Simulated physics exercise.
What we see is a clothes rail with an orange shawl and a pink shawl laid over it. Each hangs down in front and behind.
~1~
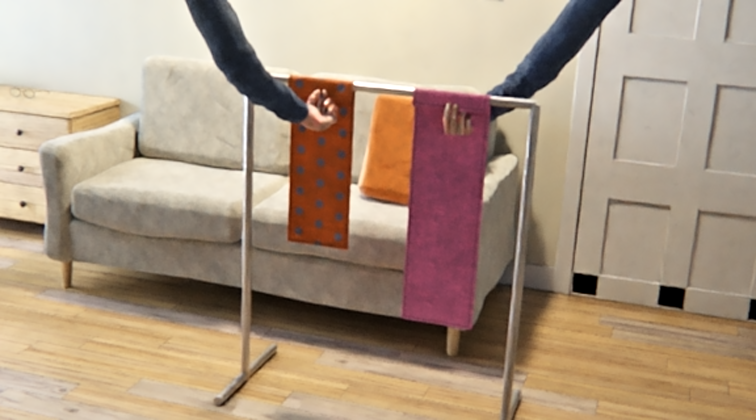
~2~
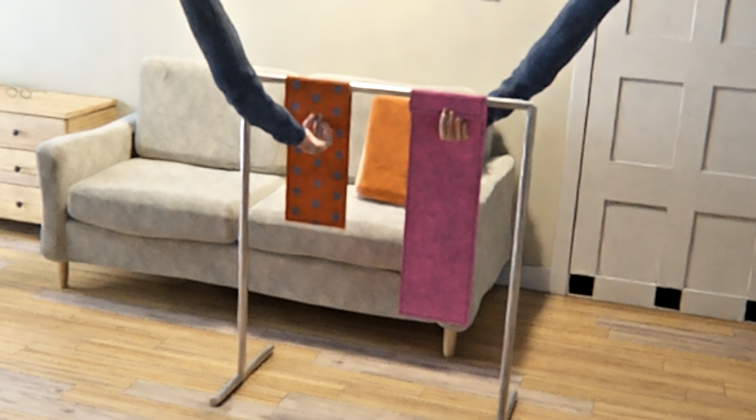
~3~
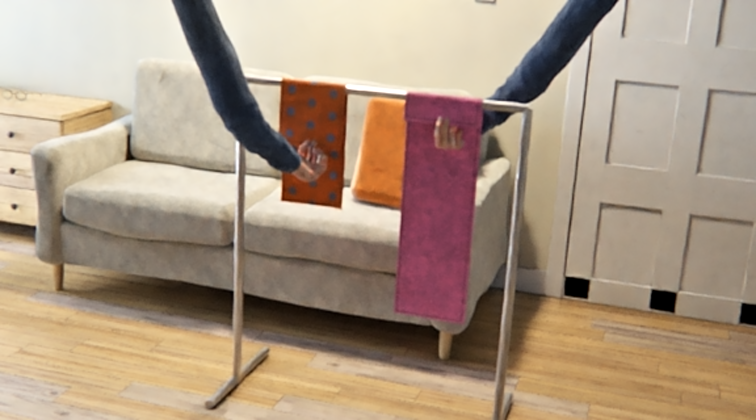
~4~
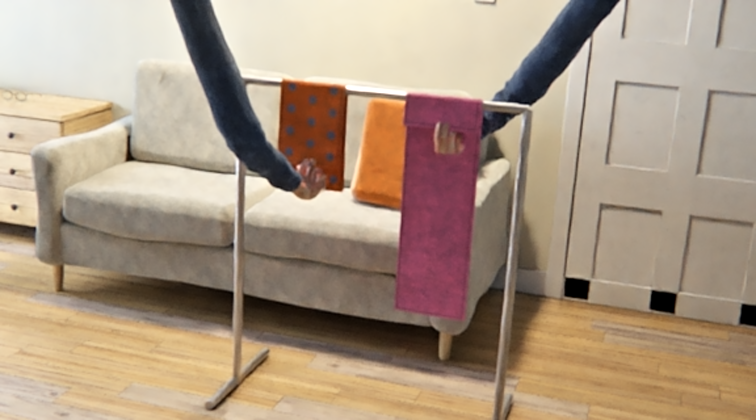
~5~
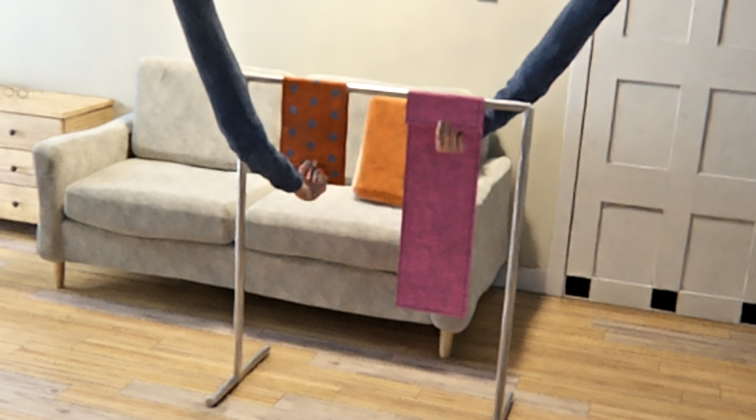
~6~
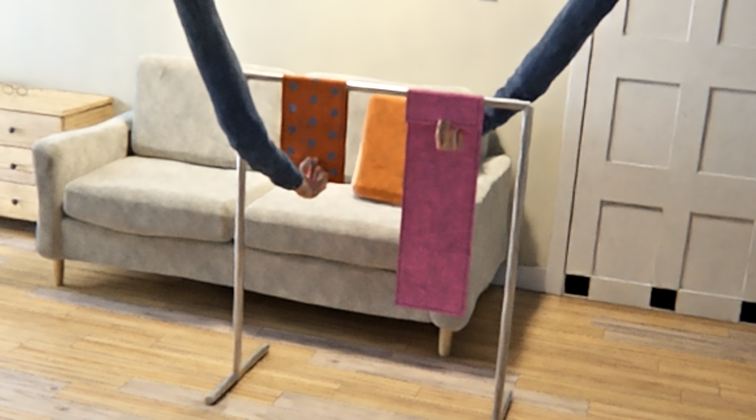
In a living room, two shawls hung over a metal rail as a hand drew the orange one's short front down until it nearly matched the back, while another hand barely shifted the pink one.
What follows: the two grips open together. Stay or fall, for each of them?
In the end the orange shawl hangs there; the pink shawl is pulled off by its long side.
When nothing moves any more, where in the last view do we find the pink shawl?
Near (421, 412).
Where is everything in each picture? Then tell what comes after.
The first frame shows orange shawl front hem (336, 95), back hem (333, 244); pink shawl front hem (431, 103), back hem (419, 317).
The second frame shows orange shawl front hem (331, 118); pink shawl front hem (427, 110).
The third frame shows orange shawl front hem (325, 144); pink shawl front hem (422, 118).
The fourth frame shows orange shawl front hem (324, 163); pink shawl front hem (422, 123).
The fifth frame shows orange shawl front hem (326, 165); pink shawl front hem (424, 121).
The sixth frame shows orange shawl front hem (326, 162), back hem (329, 179), front almost as long as the back; pink shawl front hem (424, 119), back hem (412, 304), front far shorter than the back.
Then, 0.32 s past the final frame, orange shawl unmoved; pink shawl clear of the rail and dropping near (435, 241).
Then, 0.58 s past the final frame, orange shawl unmoved; pink shawl clear of the rail and dropping near (423, 390).
Then, 0.94 s past the final frame, orange shawl unmoved; pink shawl in a heap on the floor near (420, 412).
When it is over, orange shawl unmoved; pink shawl in a heap on the floor near (420, 412). The orange shawl keeps its place and the pink shawl slides off.
